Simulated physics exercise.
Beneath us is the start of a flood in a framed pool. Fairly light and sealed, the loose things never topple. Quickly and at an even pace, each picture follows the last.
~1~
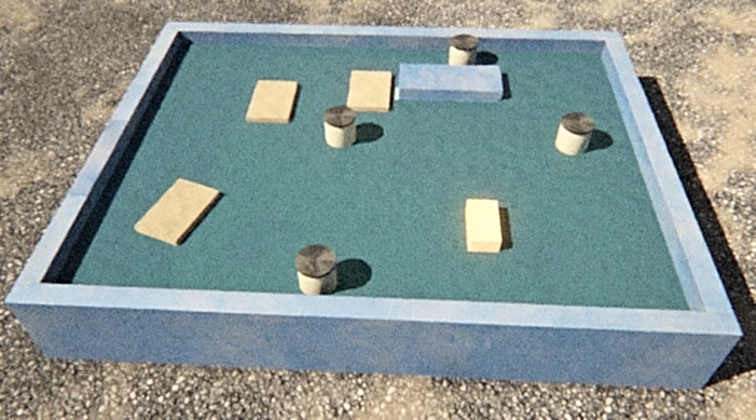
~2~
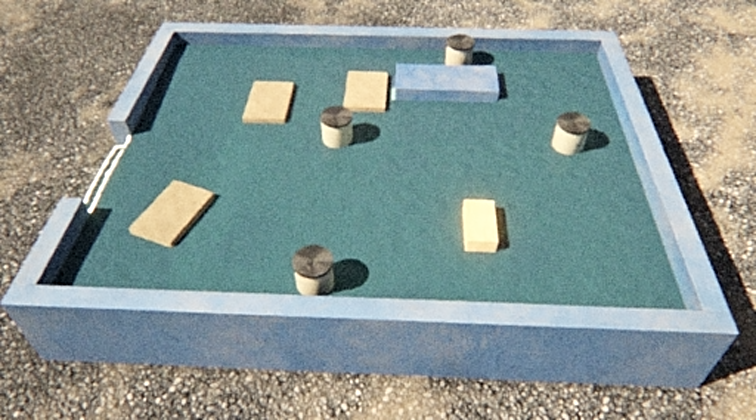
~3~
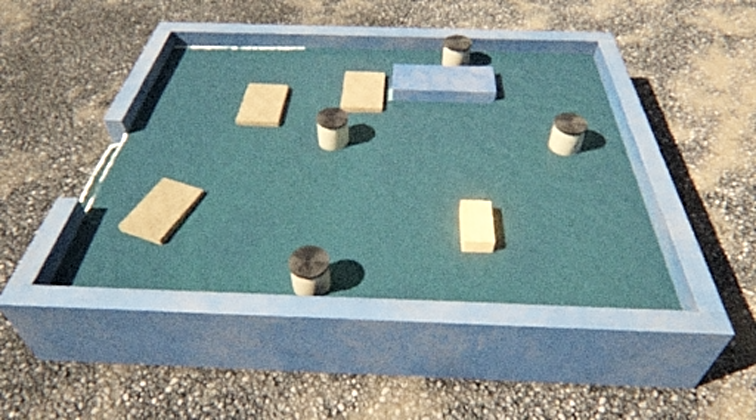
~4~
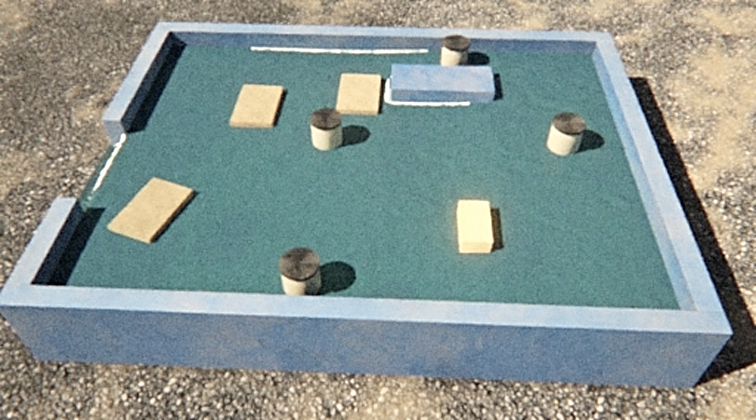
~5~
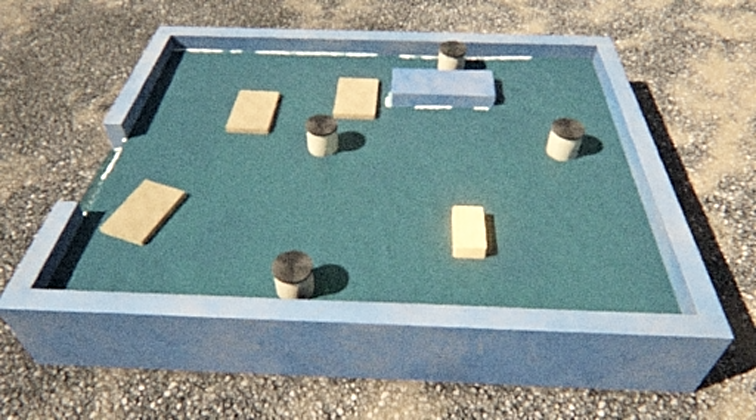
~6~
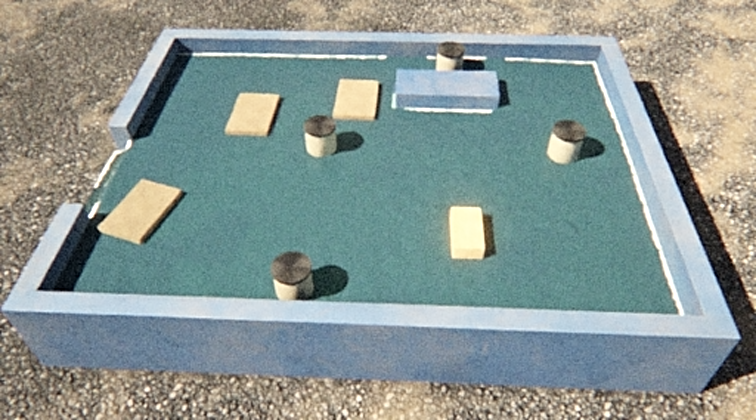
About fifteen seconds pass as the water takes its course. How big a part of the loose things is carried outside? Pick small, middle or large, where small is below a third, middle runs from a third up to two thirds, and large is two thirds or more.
Small.
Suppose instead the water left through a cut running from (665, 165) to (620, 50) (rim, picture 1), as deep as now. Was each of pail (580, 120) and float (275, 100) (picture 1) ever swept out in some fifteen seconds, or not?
Result per object, in order: Exits at some point, never exits.
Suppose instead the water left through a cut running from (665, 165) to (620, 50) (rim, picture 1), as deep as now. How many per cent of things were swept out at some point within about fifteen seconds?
Roughly 10 per cent.
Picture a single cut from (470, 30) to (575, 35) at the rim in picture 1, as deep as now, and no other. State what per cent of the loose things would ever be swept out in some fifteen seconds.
Estimate: Near 10 per cent.
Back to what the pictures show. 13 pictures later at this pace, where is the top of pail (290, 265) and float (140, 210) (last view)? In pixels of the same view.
First one at roughly (239, 269), second at roughly (148, 178).
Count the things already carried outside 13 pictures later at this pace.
The count is 0.
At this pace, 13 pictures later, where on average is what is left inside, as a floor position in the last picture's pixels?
The average sits close to (335, 197).
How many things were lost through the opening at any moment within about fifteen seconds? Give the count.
I make it 0 of them.
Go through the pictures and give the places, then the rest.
The first frame shows a float at (178, 208), afloat; a float at (273, 99) floats; 0 of 8 have shifted.
The second frame shows a float at (172, 210) floats; a float at (269, 99) floats; 0 of 8 have shifted.
The third frame shows a float at (162, 207), afloat, close to its start; a float at (263, 102) floats; 1 of 8 have shifted.
The fourth frame shows a float at (151, 207) floats, close to its start; a float at (257, 103), afloat, close to its start; 2 of 8 have shifted.
The fifth frame shows a float at (143, 209) floats, close to its start; a float at (253, 109) floats, close to its start; 4 of 8 have shifted.
The sixth frame shows a float at (141, 208) floats, close to its start; a float at (253, 112), afloat, close to its start; 7 of 8 have shifted.
A moment on, 0 of 8 are out; 8 afloat.
Next, 0 of 8 are out; 8 afloat.
Later, 0 of 8 are out; 8 afloat.
In the end, 0 of 8 are out; 8 afloat.
